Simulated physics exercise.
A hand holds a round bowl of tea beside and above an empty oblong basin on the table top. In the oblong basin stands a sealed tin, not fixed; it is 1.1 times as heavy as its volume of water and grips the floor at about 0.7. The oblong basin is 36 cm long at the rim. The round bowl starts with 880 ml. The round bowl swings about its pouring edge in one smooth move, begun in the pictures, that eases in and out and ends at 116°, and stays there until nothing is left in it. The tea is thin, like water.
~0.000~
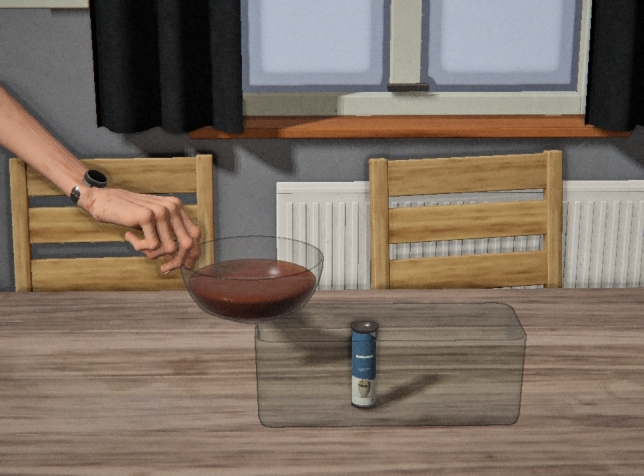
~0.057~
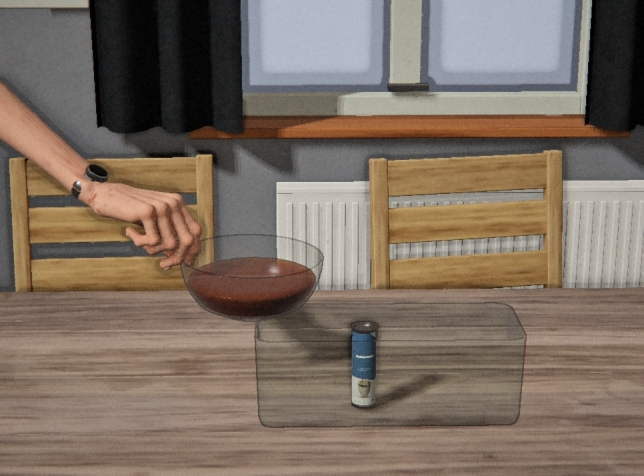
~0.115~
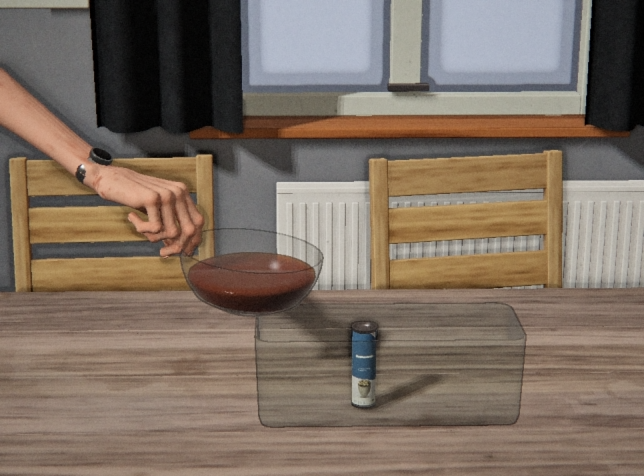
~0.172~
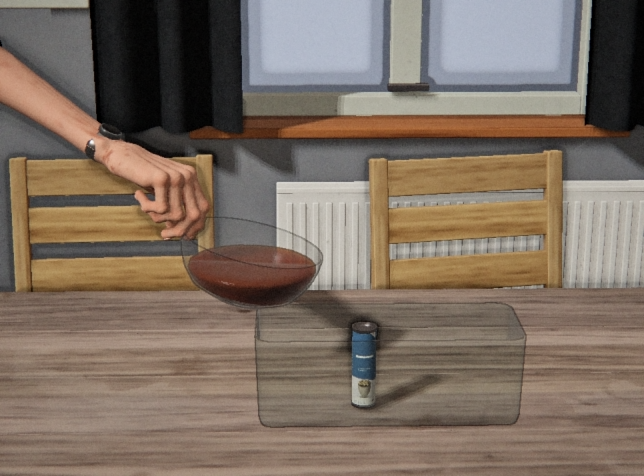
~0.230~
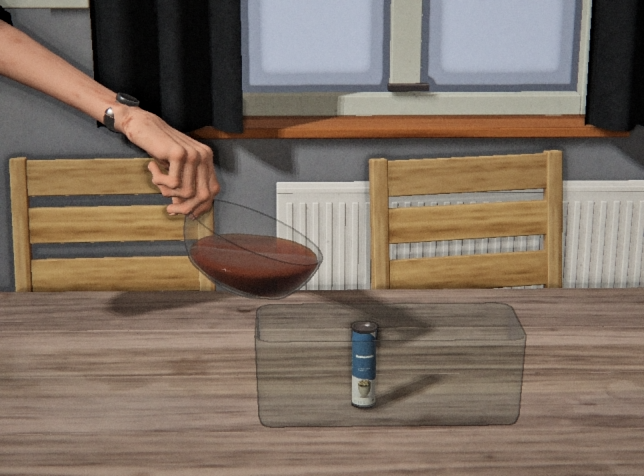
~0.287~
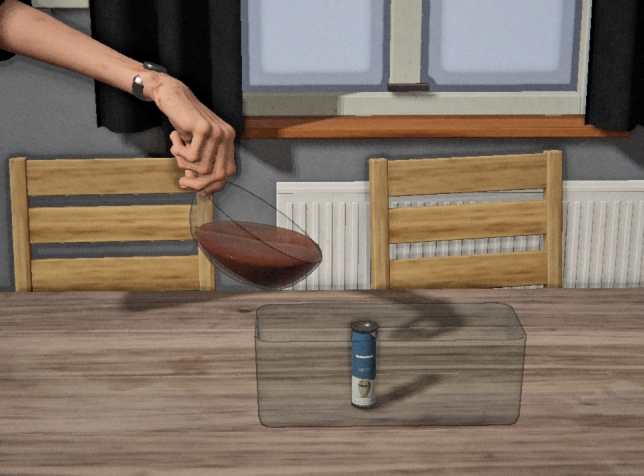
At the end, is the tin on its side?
It remains upright.
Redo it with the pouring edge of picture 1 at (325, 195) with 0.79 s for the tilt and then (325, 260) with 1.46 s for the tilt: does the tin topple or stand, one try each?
First it topples; then it stays up.
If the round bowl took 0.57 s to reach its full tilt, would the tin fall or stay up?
Then it stays up.
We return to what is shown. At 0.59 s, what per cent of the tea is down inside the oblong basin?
Some 22 per cent.
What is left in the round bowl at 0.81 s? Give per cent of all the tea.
About 0 per cent.
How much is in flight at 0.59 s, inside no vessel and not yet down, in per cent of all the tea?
Some 60 per cent.
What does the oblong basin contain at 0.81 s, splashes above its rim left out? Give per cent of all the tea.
Some 94 per cent.
By 0.59 s the tilt is 98° and 18 per cent is still to pour; the tin stands where it began.
By 0.81 s the tilt is 116° and 0 per cent is still to pour; the tin stands where it began.
By 1.04 s the tilt is 116° and 0 per cent is still to pour; the tin stands where it began.
By 1.29 s the tilt is 116° and 0 per cent is still to pour; the tin stands where it began.
At rest the tin stands where it began.
